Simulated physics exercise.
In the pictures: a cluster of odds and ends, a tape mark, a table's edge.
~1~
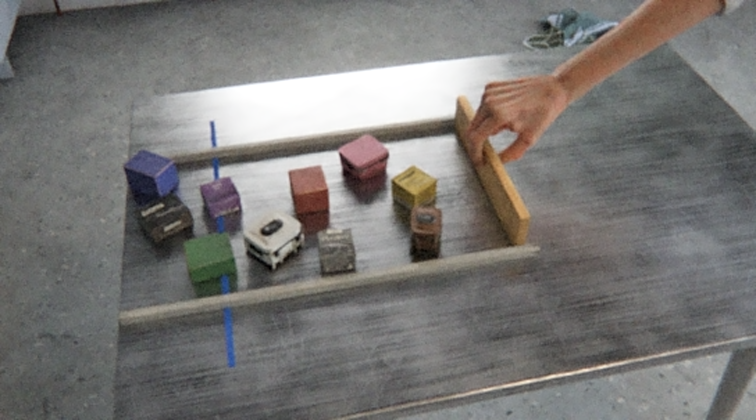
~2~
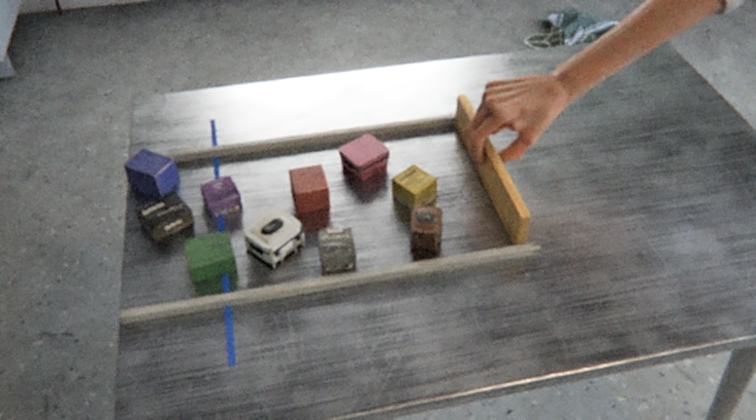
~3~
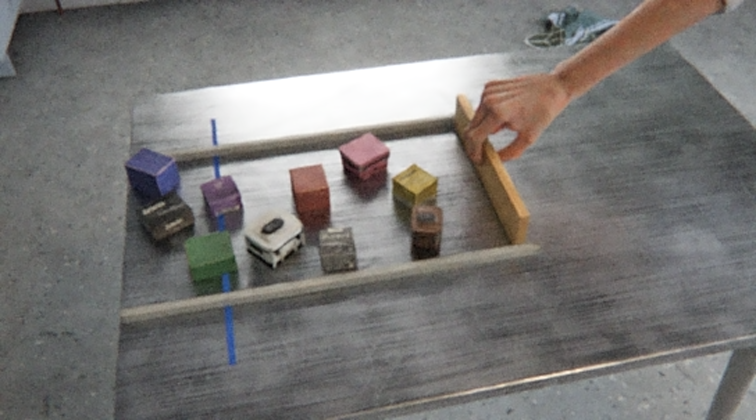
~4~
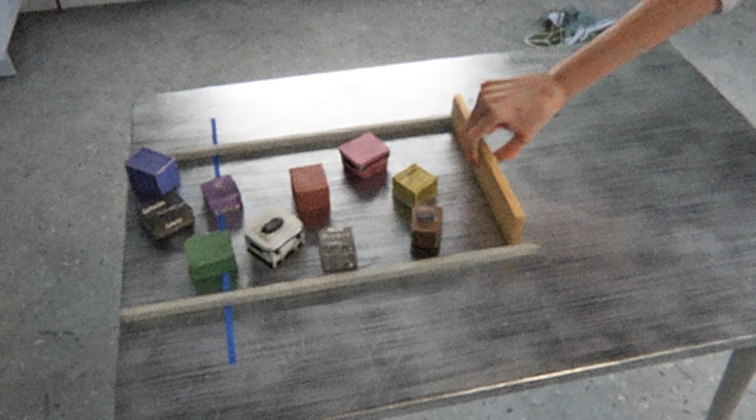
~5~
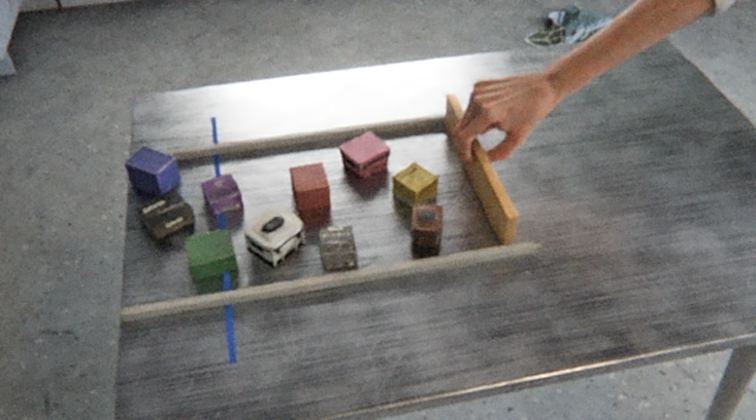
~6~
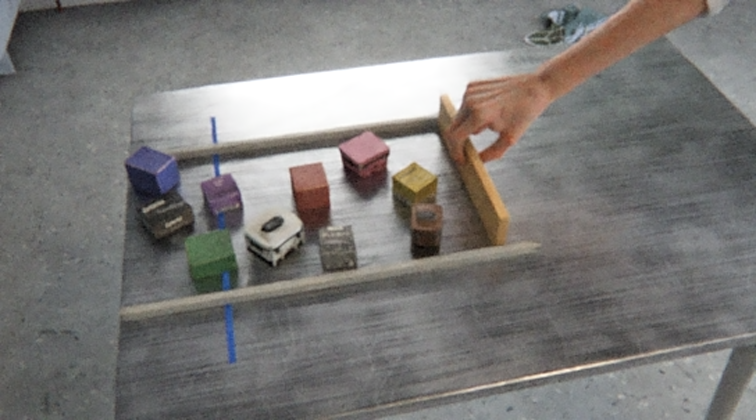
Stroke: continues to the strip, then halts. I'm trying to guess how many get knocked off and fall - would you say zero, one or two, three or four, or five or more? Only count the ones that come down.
I would say one or two.
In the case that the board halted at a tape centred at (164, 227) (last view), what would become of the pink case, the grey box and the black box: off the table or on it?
Pink case stays put, grey box goes off, black box goes off.
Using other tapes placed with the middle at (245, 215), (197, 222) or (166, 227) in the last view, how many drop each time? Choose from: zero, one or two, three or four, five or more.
Place by place, the answers come out as just one or two; three to four; 5 or more.
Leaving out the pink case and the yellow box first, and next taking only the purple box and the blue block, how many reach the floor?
That gives 0 for the first pair taken away and 0 for the second.
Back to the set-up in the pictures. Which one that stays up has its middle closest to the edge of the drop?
The purple box.
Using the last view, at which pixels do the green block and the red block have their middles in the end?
In the last picture the green block sits around (145, 254) and the red block around (166, 206).
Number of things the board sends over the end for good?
It is 1, no more and no fewer.
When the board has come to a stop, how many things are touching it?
Contact count: 4.
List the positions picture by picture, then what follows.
Blue block (152, 174); black box (165, 217); green block (210, 257); board (488, 166); tape (220, 222), in the first frame.
Black box (165, 216); purple box (221, 196), in the second frame.
Green block (211, 256); white case (274, 237), in the third frame.
Blue block (153, 172); pink case (364, 156), in the fourth frame.
Black box (166, 214); brown case (427, 228), in the fifth frame.
Blue block (153, 171); black box (166, 213); green block (211, 254); board (470, 165); tape (221, 218), in the sixth frame.
A little later, none off yet; blue block at rest near (153, 171); black box at rest near (166, 213); green block at rest near (211, 254).
When it is over, the number that fall off is one or two; down, black box.
